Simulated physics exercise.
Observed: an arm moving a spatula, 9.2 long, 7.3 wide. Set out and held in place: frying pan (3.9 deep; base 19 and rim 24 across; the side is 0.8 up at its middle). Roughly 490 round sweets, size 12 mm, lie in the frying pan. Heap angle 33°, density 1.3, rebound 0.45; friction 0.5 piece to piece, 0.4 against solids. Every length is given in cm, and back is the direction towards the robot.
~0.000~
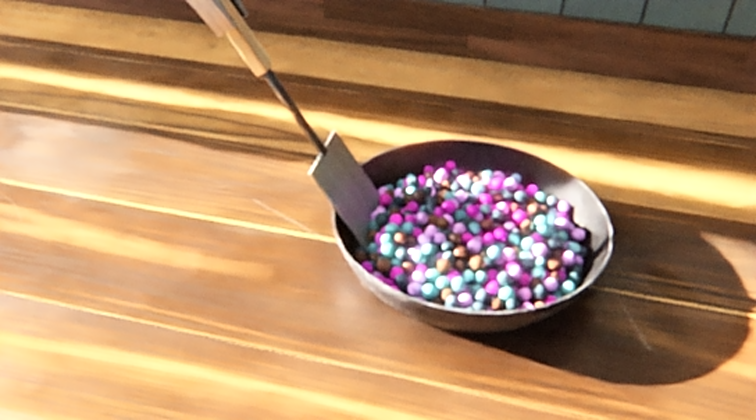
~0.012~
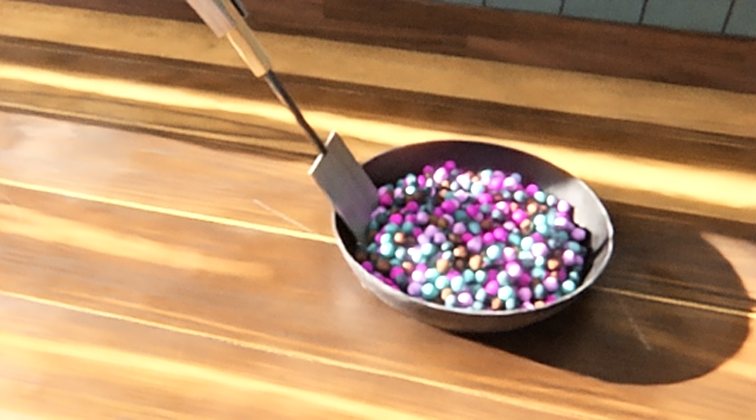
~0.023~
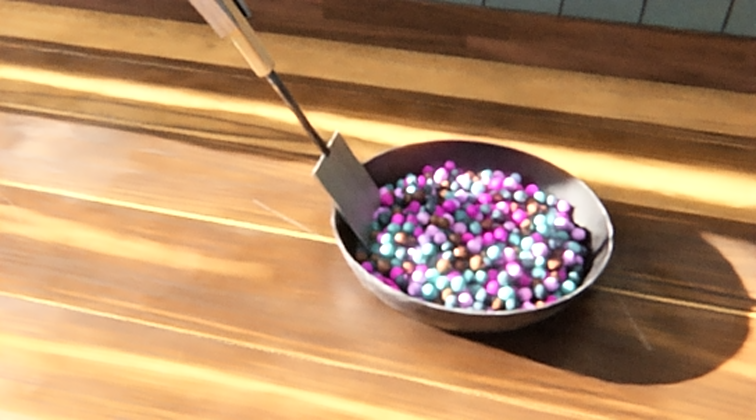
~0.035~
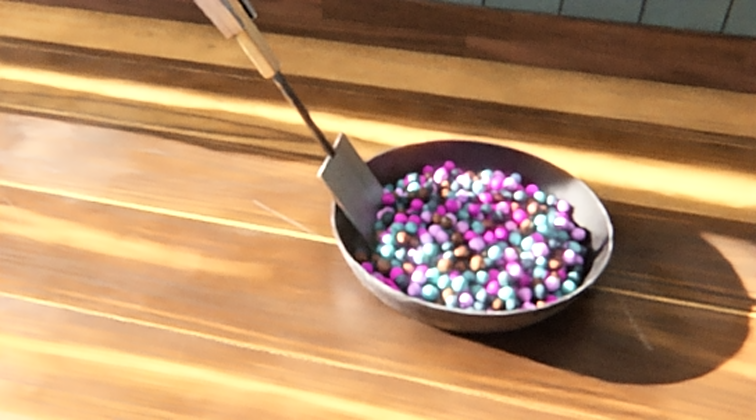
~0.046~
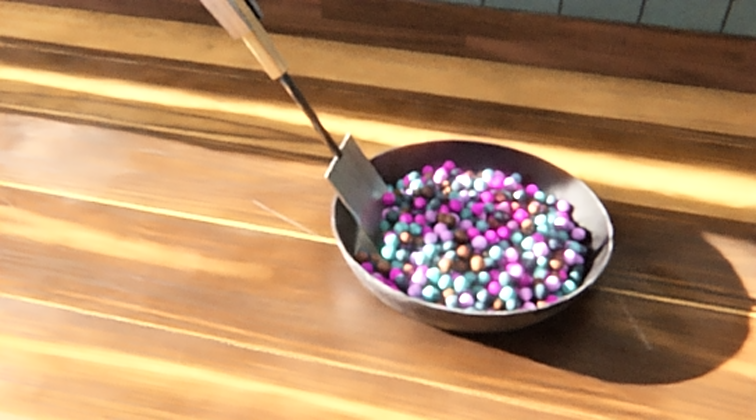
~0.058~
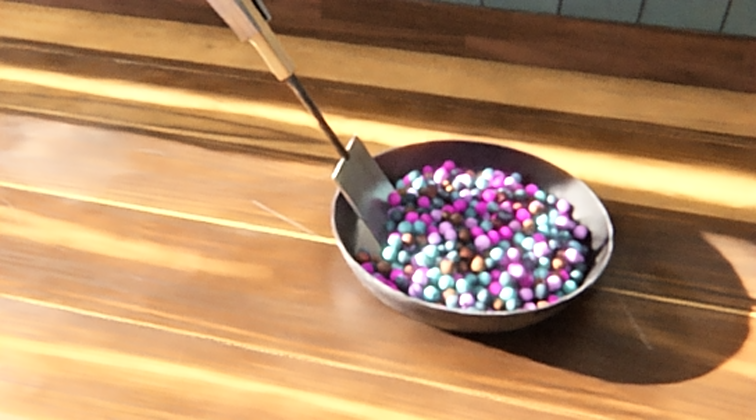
A spatula slowly edging right inside a dark frying pan of pink, teal, white and brown balls on a sunlit wooden surface.
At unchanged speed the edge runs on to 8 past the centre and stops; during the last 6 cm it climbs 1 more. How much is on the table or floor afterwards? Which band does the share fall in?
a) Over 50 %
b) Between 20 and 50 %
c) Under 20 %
c.
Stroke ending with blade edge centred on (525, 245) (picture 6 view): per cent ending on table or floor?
0 %, roughly.
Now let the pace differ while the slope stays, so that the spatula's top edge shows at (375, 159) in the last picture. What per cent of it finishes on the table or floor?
25 %.
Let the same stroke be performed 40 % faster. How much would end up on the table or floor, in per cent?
About 20 in a hundred.
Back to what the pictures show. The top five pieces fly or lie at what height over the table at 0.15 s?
They are near 5 cm up.
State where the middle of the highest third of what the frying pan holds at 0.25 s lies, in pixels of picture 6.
I'd say close to (527, 226).
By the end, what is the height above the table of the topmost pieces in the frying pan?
About 6.0 cm above the table.
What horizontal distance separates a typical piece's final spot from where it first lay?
The answer is about 3 cm.
After 0.15 s, sloping 56°, highest piece 5 above the table; 490 in the frying pan.
After 0.25 s, sloping 56°, highest piece 7 above the table; 490 in the frying pan.
After 0.50 s, sloping 56°, highest piece 6 above the table; 434 in the frying pan, 53 on the table or floor, 3 on the blade or in flight.
After 1.55 s, sloping 56°, highest piece 6 above the table; 432 in the frying pan, 58 on the table or floor.
At rest, 432 in the frying pan, 58 on the table or floor. That is 12 % on the table or floor.
